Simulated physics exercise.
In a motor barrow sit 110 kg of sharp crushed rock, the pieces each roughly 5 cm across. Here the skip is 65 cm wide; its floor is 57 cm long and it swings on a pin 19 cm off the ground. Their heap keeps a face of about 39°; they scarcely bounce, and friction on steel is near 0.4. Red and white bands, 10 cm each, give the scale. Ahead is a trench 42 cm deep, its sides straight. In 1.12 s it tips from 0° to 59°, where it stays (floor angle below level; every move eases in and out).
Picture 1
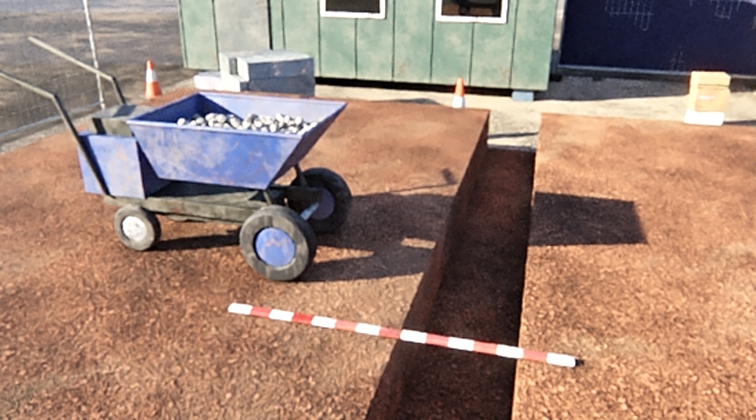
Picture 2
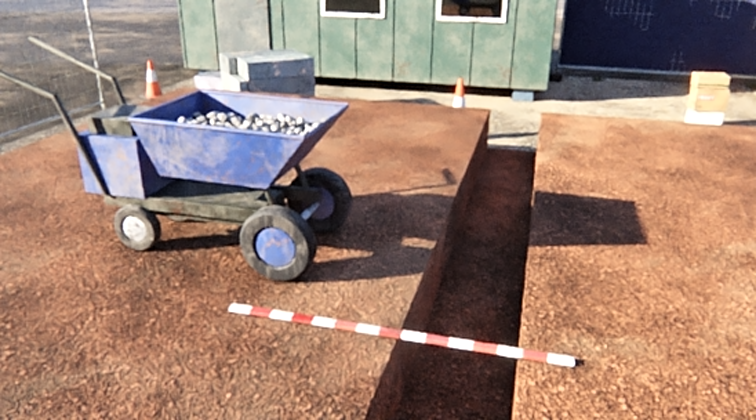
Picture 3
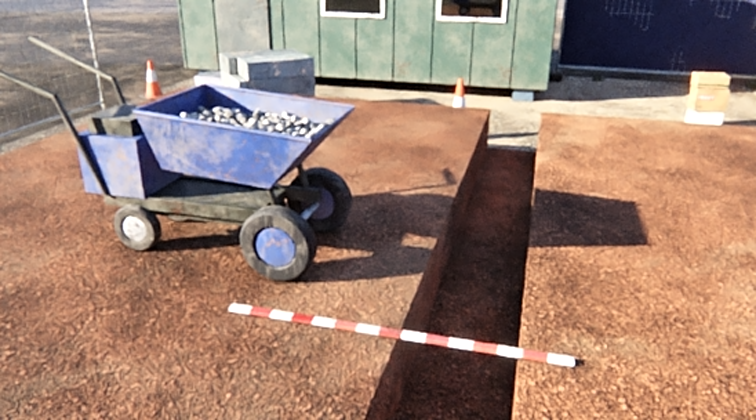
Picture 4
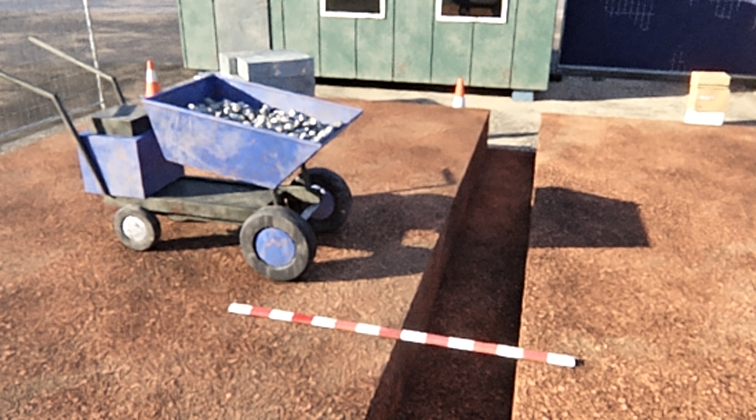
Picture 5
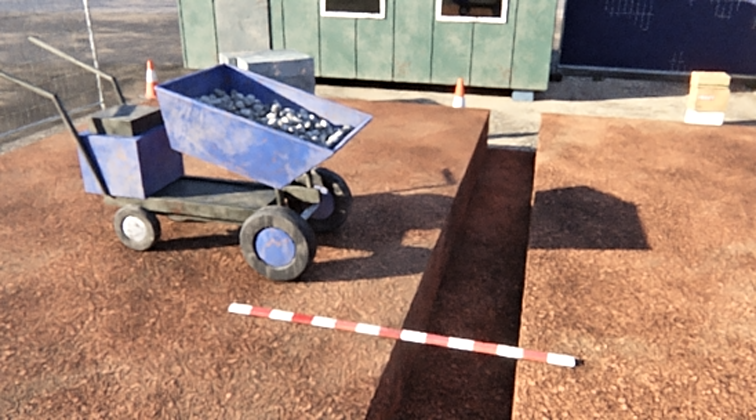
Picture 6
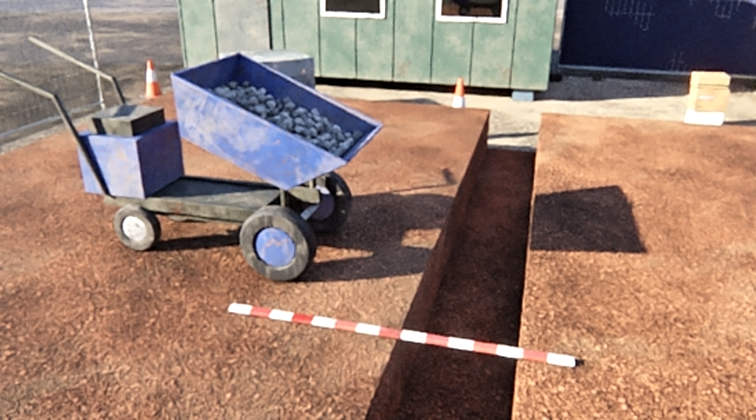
A green cabin with white-framed windows stands behind a patch of reddish-brown gravelly ground, seen from slightly above in sunlight by a still camera. A blue four-wheeled motor barrow holding grey stones stands at left, beside a straight-sided trench and a red and white banded pole, with orange cones behind. The barrow stays put while its skip tilts gradually, the left end rising and the lip swinging rightward and down.
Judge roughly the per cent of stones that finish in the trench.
An estimated 22 per cent finish in the trench.
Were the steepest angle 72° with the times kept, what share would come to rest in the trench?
Share in trench: Approx. 95%.
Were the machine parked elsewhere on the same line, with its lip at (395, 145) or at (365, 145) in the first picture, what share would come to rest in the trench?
Roughly 20 percent for the first, and 25 percent for the second.
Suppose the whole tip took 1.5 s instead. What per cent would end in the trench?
It'd be some 20 per cent.
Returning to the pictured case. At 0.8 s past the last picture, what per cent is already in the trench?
0 per cent or so by then.
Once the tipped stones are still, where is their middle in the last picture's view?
I'd point to around (461, 341).
Then, 0.4 s after the last picture the floor is at 50°, 100 % in the skip; the foremost stones are at (377, 188).
Then, 0.8 s after the last picture the floor is at 59°, 99 % in the skip, 1 % short of the trench; the foremost stones are at (419, 229).
Then, 1.1 s after the last picture the floor is at 59°, 85 % in the skip, 4 % short of the trench, 11 % in the trench; the foremost stones are at (494, 366).
Then, 3.0 s after the last picture the floor is at 59°, 75 % in the skip, 3 % short of the trench, 22 % in the trench; the foremost stones are at (512, 362).
